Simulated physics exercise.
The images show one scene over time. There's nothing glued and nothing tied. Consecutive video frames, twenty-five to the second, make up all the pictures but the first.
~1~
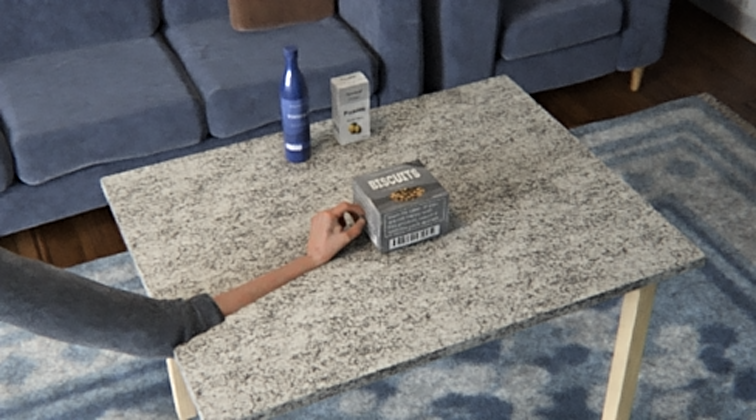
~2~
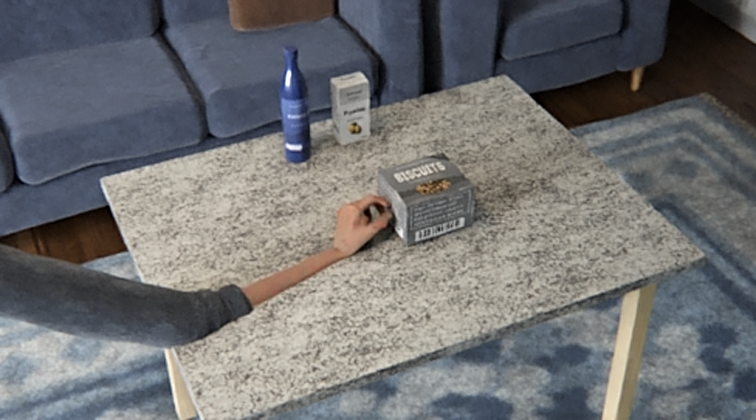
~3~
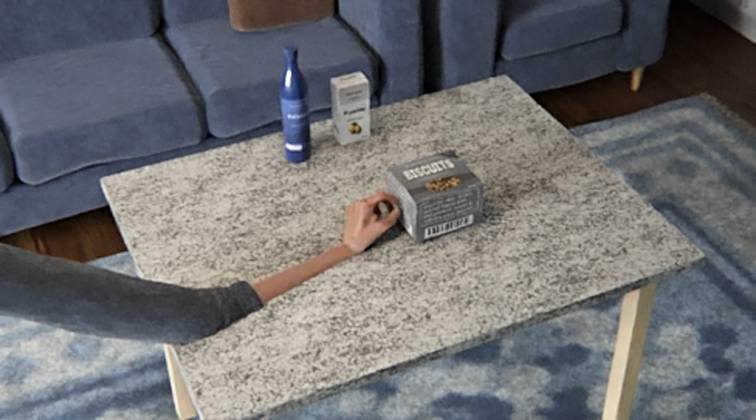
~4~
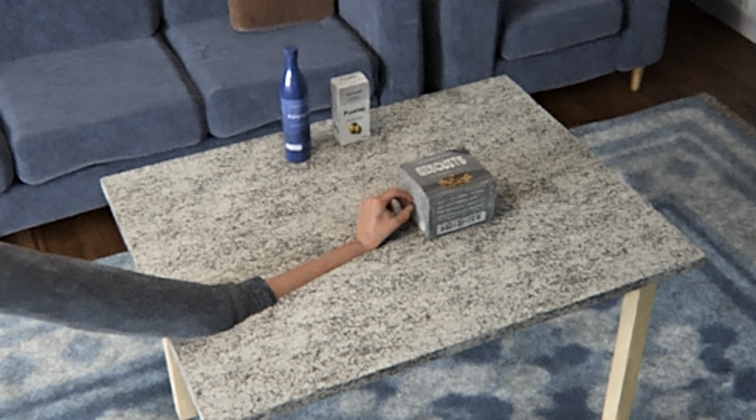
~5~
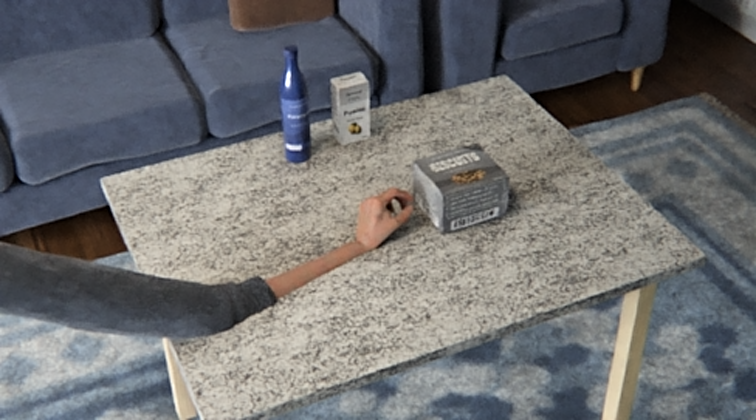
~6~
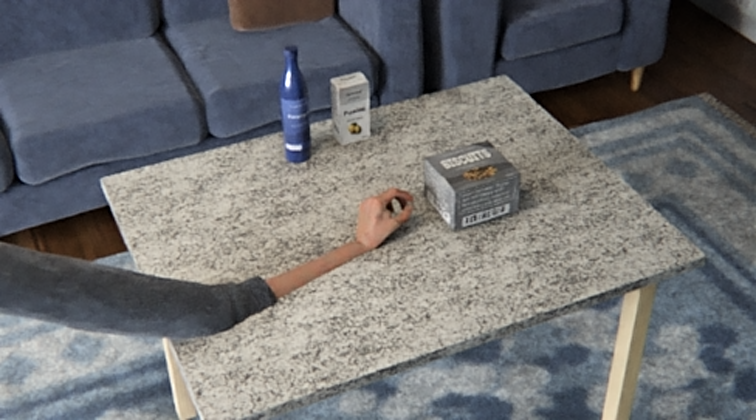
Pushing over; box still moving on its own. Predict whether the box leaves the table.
It is not lost over the side.
Then, 0.10 s on from there, grey box shifted about its own width near (491, 179).
Then, 0.20 s on from there, grey box shifted about its own width near (500, 176).
In the end, moved from the start, grey box. At the end, from the last picture's camera, grey box near (500, 176).
